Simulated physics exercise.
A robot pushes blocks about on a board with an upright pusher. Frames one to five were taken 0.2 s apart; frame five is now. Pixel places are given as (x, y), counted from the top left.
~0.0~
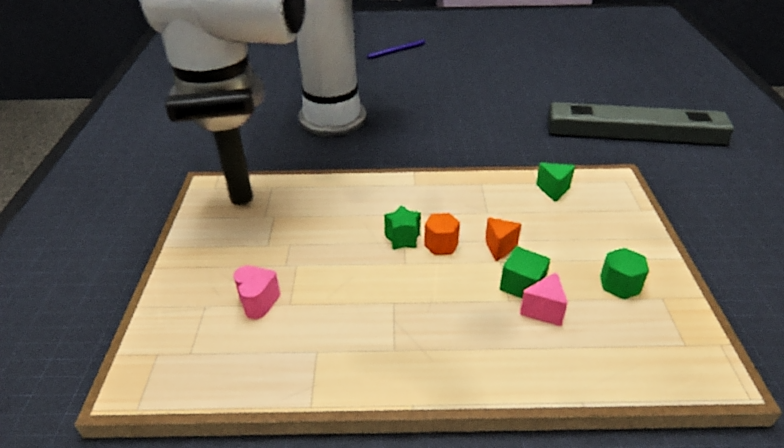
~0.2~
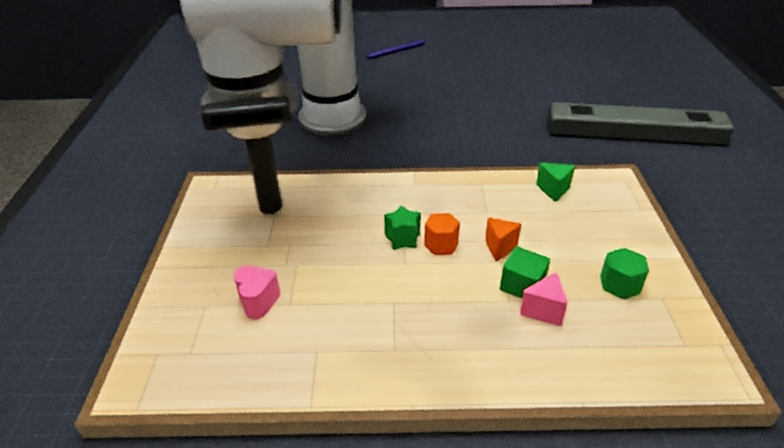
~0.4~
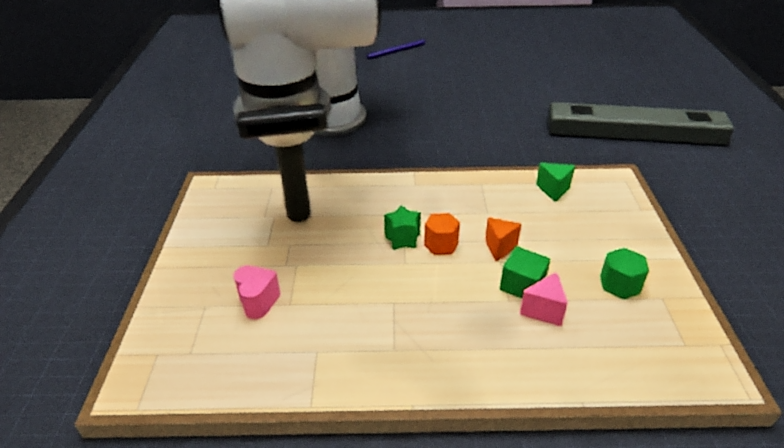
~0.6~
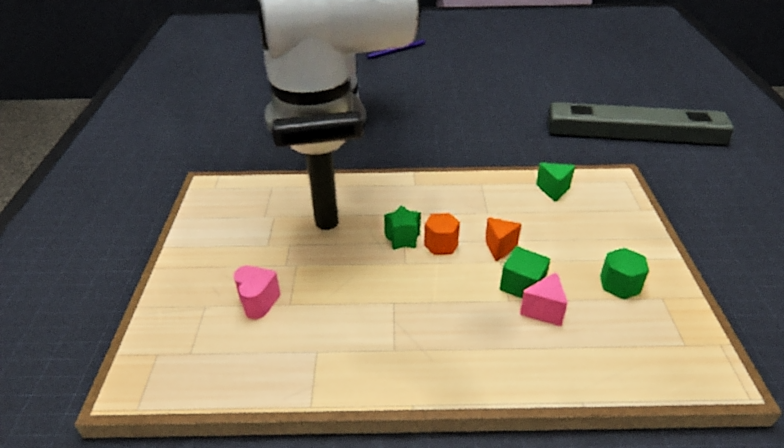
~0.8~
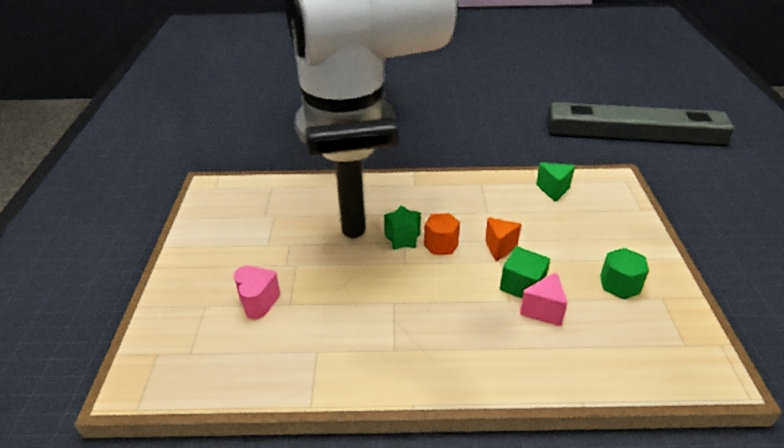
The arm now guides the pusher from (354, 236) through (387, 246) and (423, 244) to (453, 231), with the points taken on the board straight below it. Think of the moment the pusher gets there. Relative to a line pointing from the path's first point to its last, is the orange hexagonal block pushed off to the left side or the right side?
Toward the left.
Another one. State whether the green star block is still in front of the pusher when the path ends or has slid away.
Answer: Still ahead.
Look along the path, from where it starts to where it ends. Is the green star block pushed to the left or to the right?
Seen from start to end, it moves left.
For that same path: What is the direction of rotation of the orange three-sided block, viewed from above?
The orange three-sided block rotates clockwise.
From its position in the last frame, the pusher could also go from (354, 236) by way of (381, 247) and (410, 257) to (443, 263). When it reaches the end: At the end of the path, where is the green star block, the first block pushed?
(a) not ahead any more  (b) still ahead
The one that fits is a, not ahead any more.
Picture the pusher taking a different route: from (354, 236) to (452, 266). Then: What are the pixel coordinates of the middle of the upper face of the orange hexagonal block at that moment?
Its top middle: (464, 218).
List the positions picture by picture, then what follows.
The first frame shows tip of the pusher (242, 199), middles of tops, green star block (403, 216), orange hexagonal block (443, 222), orange three-sided block (503, 226).
The second frame shows pusher (271, 207), nothing pushed.
The third frame shows pusher (299, 215), nothing pushed.
The fourth frame shows pusher (327, 223), nothing pushed.
The fifth frame shows pusher (354, 231), green star block (403, 216), orange hexagonal block (443, 222), orange three-sided block (503, 226).
On the path given first. One third of the way, pusher (387, 240); green star block (410, 216).
Two thirds of the way, pusher (424, 238); green star block (446, 213); orange hexagonal block (479, 218); orange three-sided block (508, 226), turned 20° clockwise.
At the end, pusher (453, 226); green star block (475, 201); orange hexagonal block (508, 211), turned 30° clockwise; orange three-sided block (523, 227), turned 70° clockwise.
